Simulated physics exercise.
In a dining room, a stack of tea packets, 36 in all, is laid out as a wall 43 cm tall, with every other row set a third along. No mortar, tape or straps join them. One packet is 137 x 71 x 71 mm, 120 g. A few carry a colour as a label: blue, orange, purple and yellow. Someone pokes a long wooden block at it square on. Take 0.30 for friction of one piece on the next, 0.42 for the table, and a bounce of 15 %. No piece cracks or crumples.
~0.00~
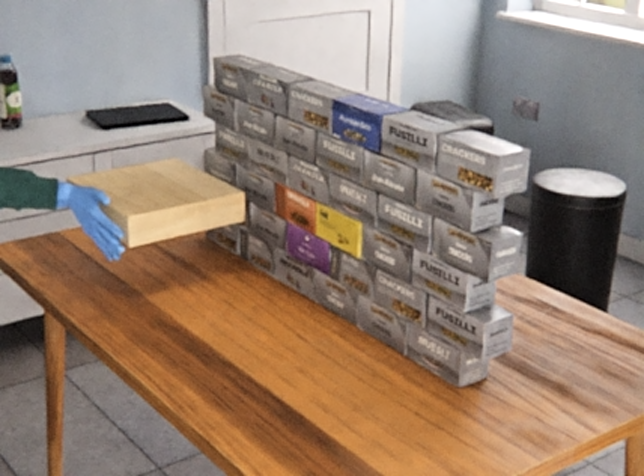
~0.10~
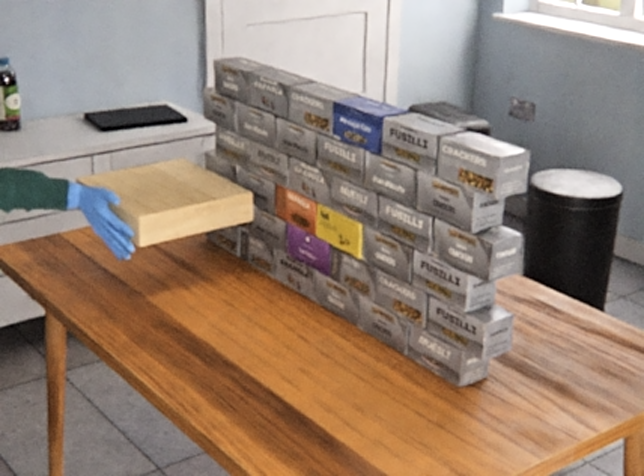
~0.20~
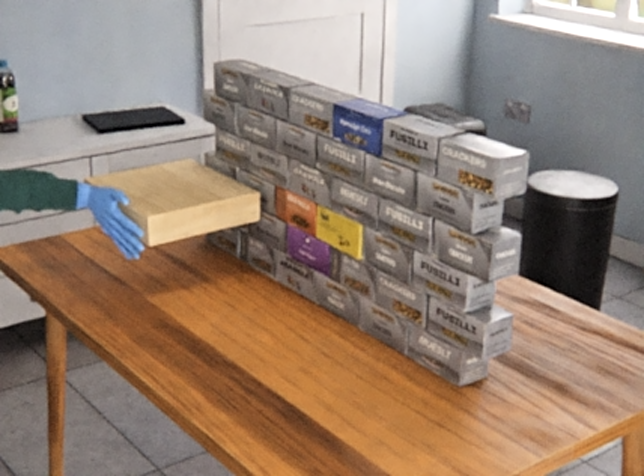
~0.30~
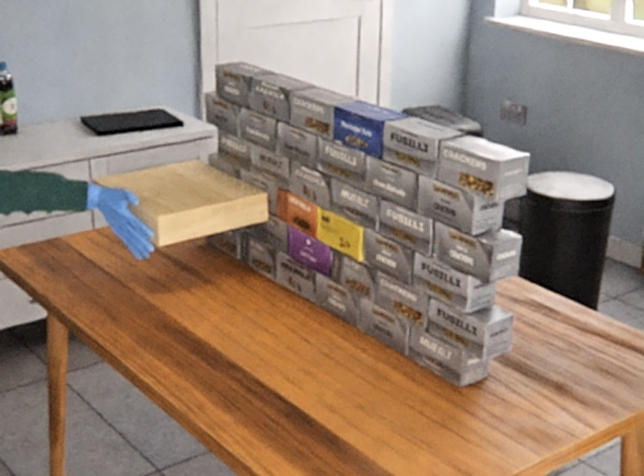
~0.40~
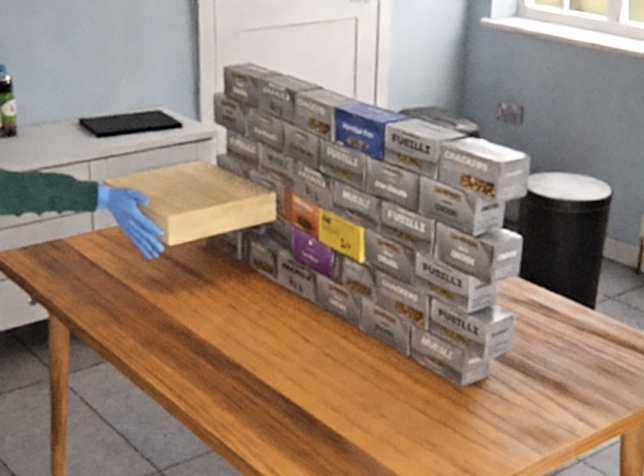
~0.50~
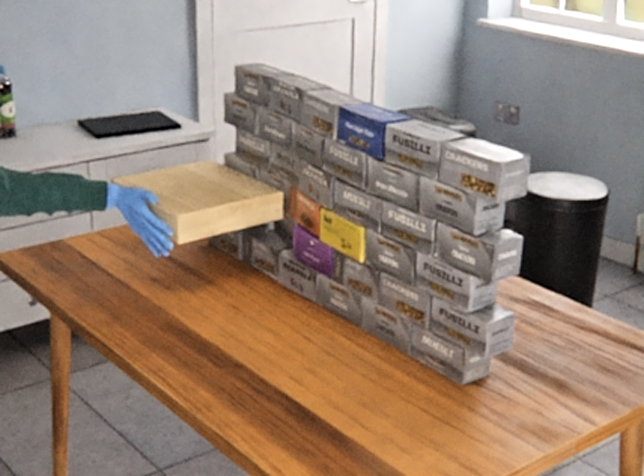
The video shows a blue-gloved hand pushing a wooden block rightward into a wall of mostly grey packets on a wooden table, and after contact, packets at the left side shift slightly, including an orange one beside the yellow packet.
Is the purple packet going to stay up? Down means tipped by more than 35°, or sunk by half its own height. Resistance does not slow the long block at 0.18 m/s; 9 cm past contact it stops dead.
That packet stays up.
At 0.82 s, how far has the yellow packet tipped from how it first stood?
About 0°.
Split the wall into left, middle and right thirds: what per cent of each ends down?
Left 90, middle 50, right 0 per cent.
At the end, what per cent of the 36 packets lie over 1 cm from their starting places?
It is 45 per cent.
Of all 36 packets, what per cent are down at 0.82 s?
By then 20 per cent.
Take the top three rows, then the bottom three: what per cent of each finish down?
From the top 60, from the bottom 30 per cent.
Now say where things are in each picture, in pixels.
In the first frame (places mark the middle of the side facing us; the camera moves round a little), block in hand (235, 206) 45 mm short of touching; purple packet (307, 249); blue packet (355, 126); yellow packet (336, 230); nothing disturbed.
In the second frame, block in hand (243, 206) 27 mm short of touching; purple packet (307, 250).
In the third frame, block in hand (250, 206) 9 mm short of touching; purple packet (307, 251).
In the fourth frame, block in hand (258, 206) 9 mm in; purple packet (308, 252); 4 disturbed, none down.
In the fifth frame, block in hand (267, 206) 27 mm in; purple packet (310, 253); orange packet (300, 212) shifted 10 mm; 13 disturbed, none down.
In the sixth frame, block in hand (274, 204) 45 mm in; purple packet (311, 253); orange packet (303, 210) shifted 19 mm; blue packet (359, 132); 14 disturbed, none down.
After 0.82 s, 7 of the 36 packets down; purple packet unmoved; blue packet leaning 29°.
After 1.24 s, 17 of the 36 packets down; purple packet unmoved; orange packet on its side.
By the end (1.9 s), 17 of the 36 packets down; purple packet unmoved; blue packet on its side; orange packet on its side. As the last picture would show them, middles, purple packet near (326, 250).
